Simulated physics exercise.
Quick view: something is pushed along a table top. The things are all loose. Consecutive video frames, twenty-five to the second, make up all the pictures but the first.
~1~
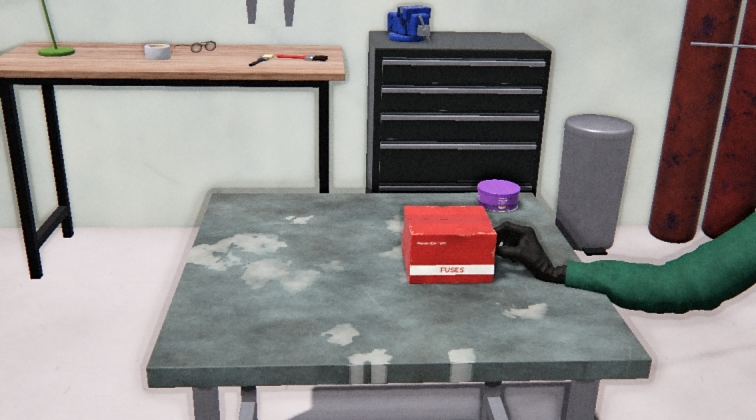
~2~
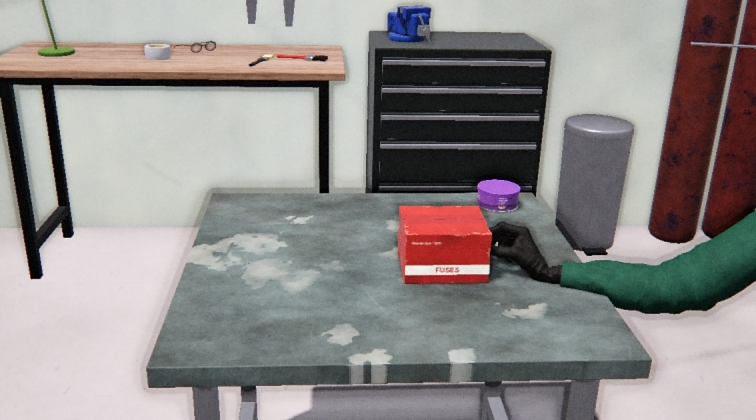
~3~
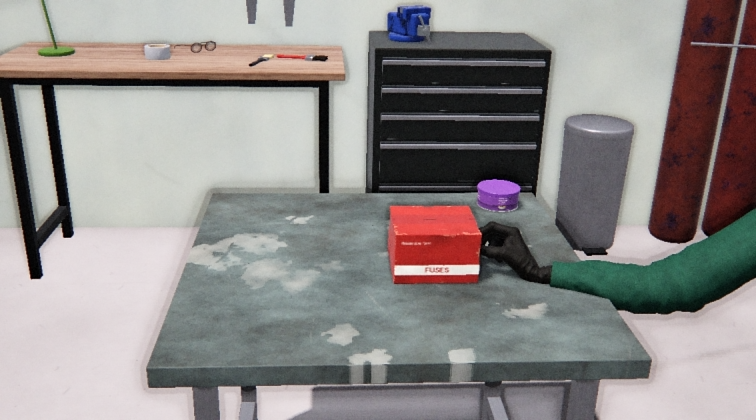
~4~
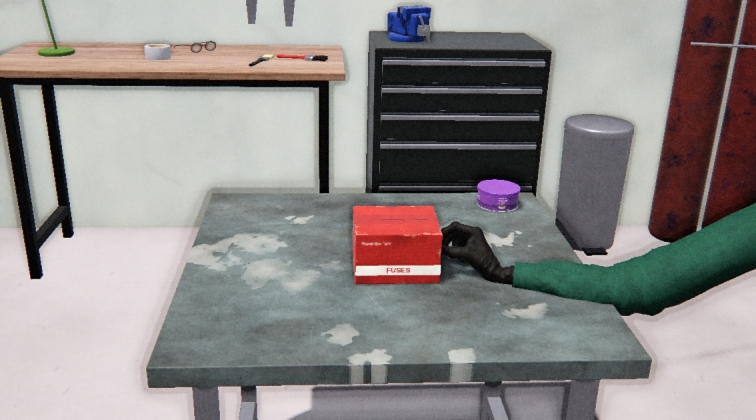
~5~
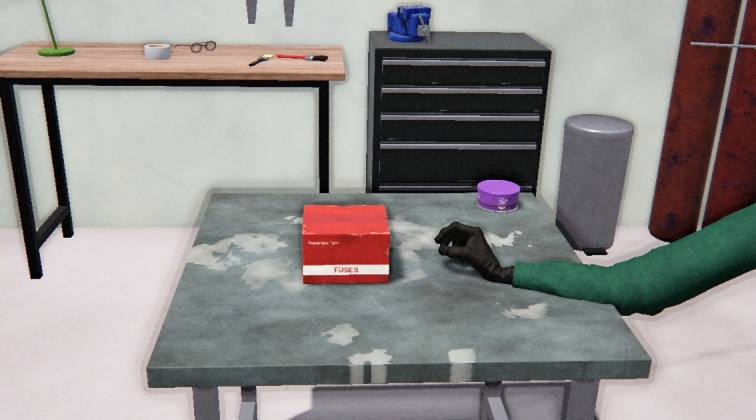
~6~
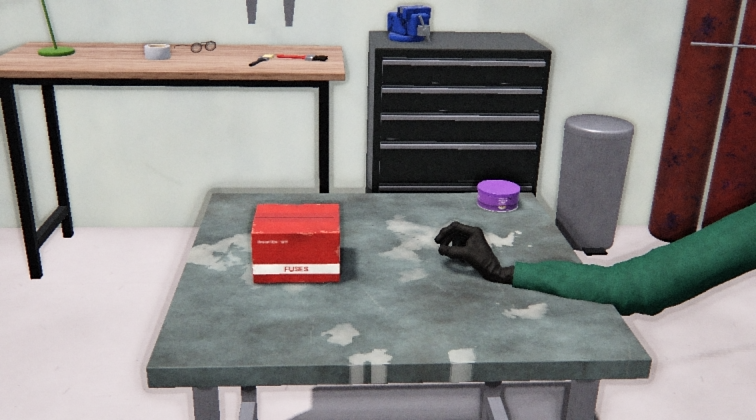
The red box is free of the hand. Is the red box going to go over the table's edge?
Most likely it is no longer on the table.
Then, 0.10 s after the last picture, red box slid well along near (186, 242).
Then, 0.30 s after the last picture, red box now off the table.
Then, 0.50 s after the last picture, things are still on the move.
Then, 0.70 s after the last picture, as before.
By the end, off the table, red box.
